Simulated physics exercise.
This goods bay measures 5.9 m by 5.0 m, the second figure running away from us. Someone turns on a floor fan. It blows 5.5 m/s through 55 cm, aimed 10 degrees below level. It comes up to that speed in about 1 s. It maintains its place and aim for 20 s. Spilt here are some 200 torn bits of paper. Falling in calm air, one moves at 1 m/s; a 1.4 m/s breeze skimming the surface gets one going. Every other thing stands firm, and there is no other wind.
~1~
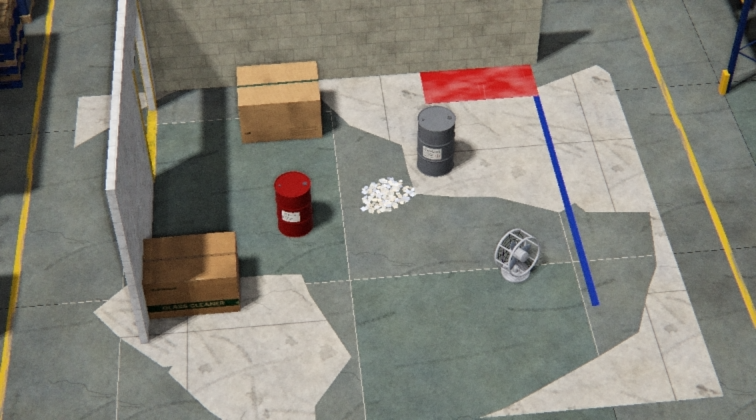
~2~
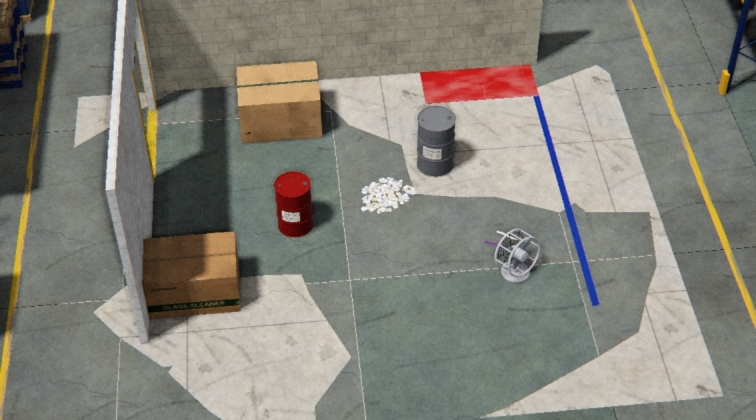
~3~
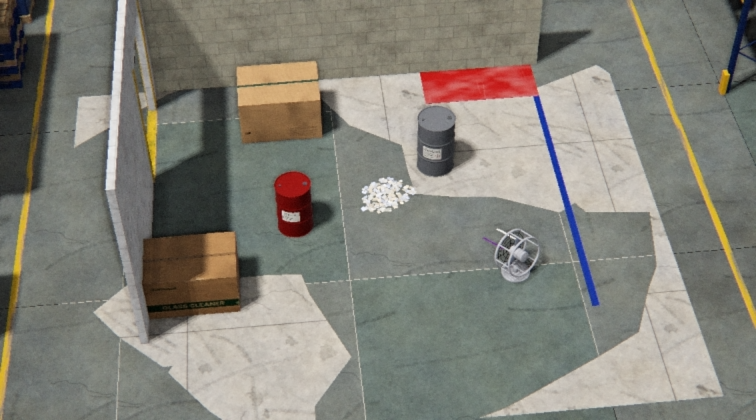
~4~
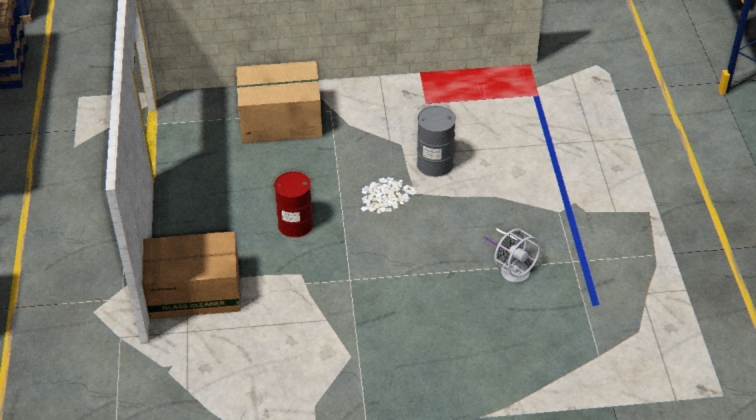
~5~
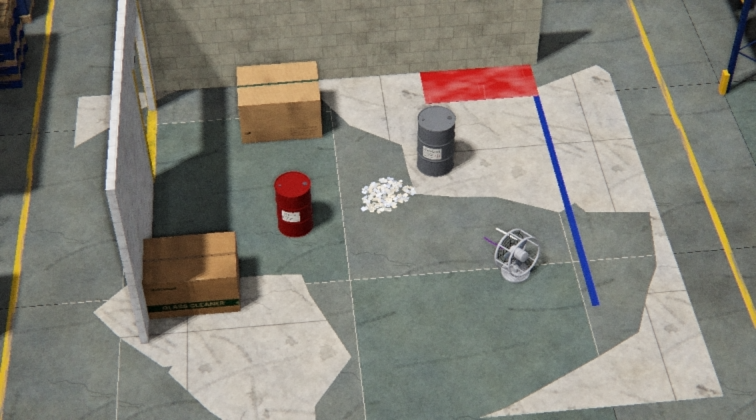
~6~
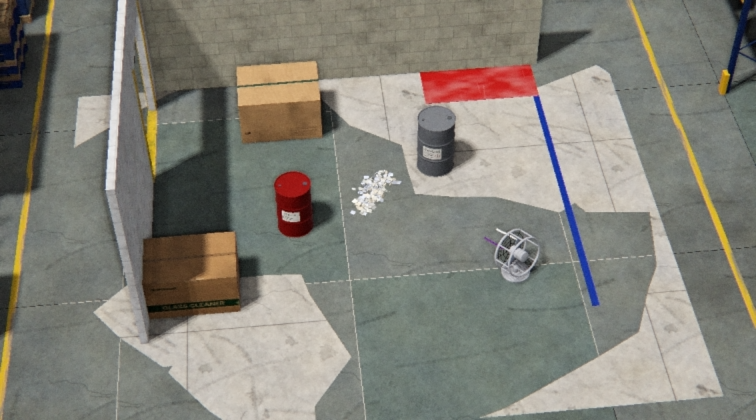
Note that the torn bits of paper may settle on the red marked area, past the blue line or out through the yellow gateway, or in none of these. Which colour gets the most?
The yellow place collects the most.
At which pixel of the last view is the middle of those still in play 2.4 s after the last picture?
Around pixel (174, 152).
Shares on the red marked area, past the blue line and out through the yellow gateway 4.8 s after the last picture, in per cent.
I'd put it at roughly 0 percent on red, 0 percent on blue and 60 percent on yellow.
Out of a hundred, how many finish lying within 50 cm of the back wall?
I'd put it at about 4 percent.
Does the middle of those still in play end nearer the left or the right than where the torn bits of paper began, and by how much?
Looks like a left-hand shift of around 3.6 m.
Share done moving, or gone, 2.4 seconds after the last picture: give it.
It comes out at some 0 %.
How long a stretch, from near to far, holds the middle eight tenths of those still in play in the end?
About 1.2 m.
Then, 2.4 s after the last picture, 28 % are out through the yellow gateway, 0 % on the red marked area and 0 % past the blue line; the middle of those still in play is near (174, 152); 0 % have settled or left.
Then, 4.8 s after the last picture, 61 % are out through the yellow gateway, 0 % on the red marked area and 0 % past the blue line; the middle of those still in play is near (143, 155); 12 % have settled or left.
Then, 9.4 s after the last picture, 78 % are out through the yellow gateway, 0 % on the red marked area and 0 % past the blue line; the middle of those still in play is near (130, 160); 42 % have settled or left.
Then, 18.4 s after the last picture, at the end, 88 % are out through the yellow gateway, 0 % on the red marked area and 0 % past the blue line; the middle of those still in play is near (129, 160).
